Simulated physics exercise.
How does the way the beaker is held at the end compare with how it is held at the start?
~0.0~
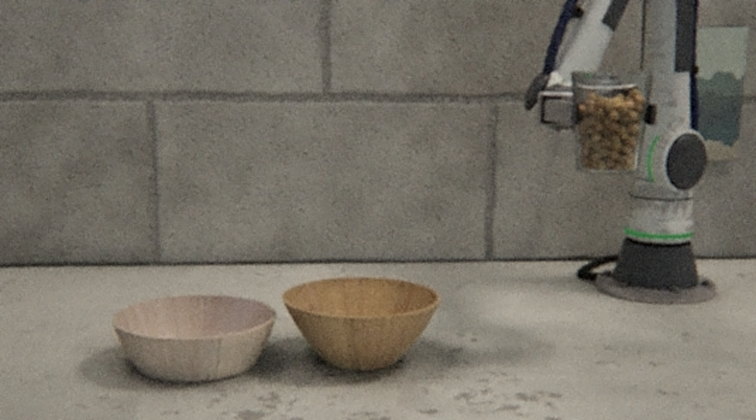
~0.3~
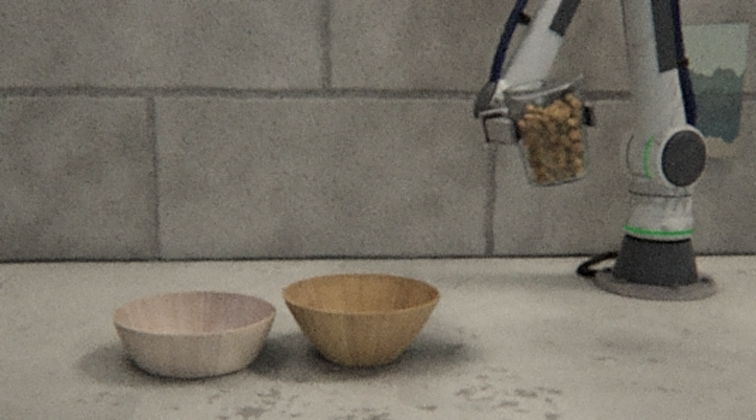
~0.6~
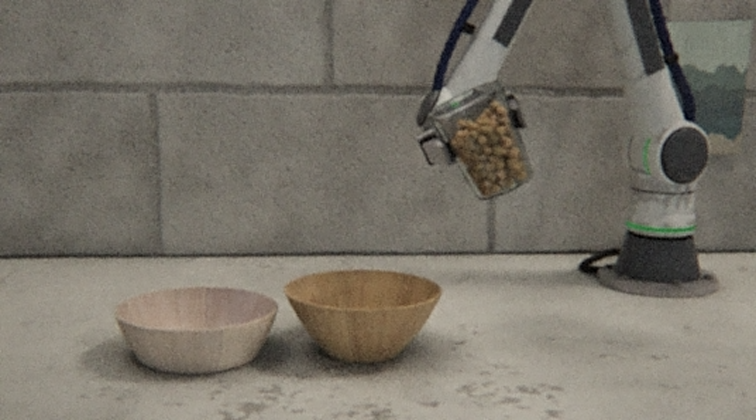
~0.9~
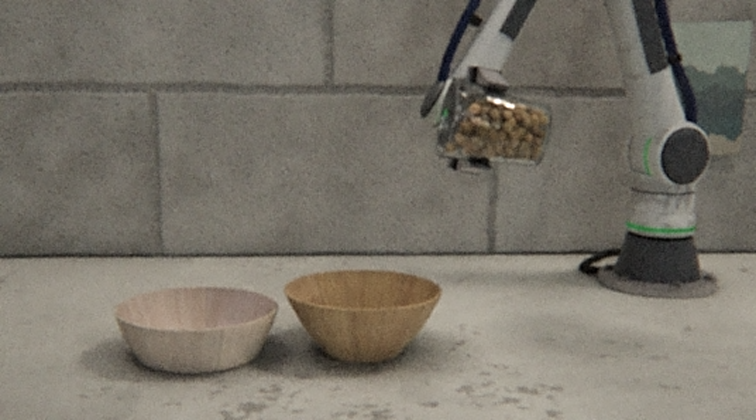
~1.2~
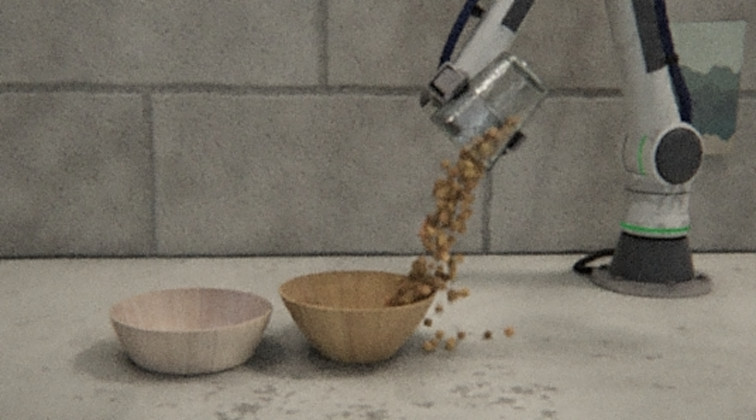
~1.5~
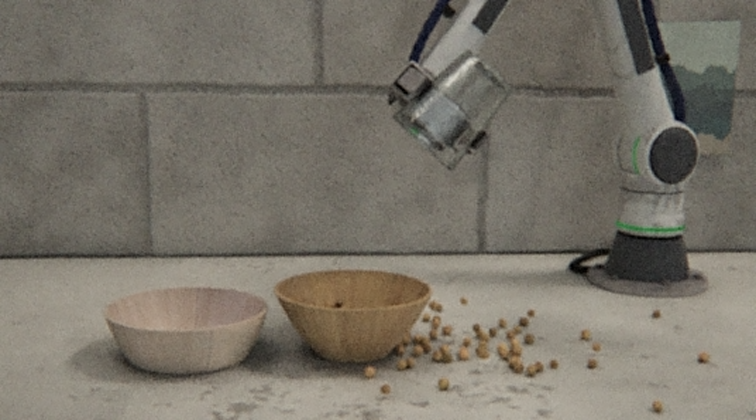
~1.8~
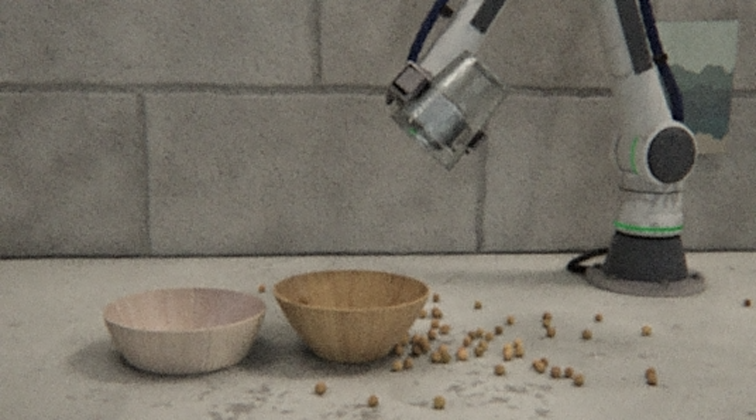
At the start the robot arm holds the beaker upright, full of chickpeas. By the end the beaker is tipped upside down, with its mouth slanting towards the table.
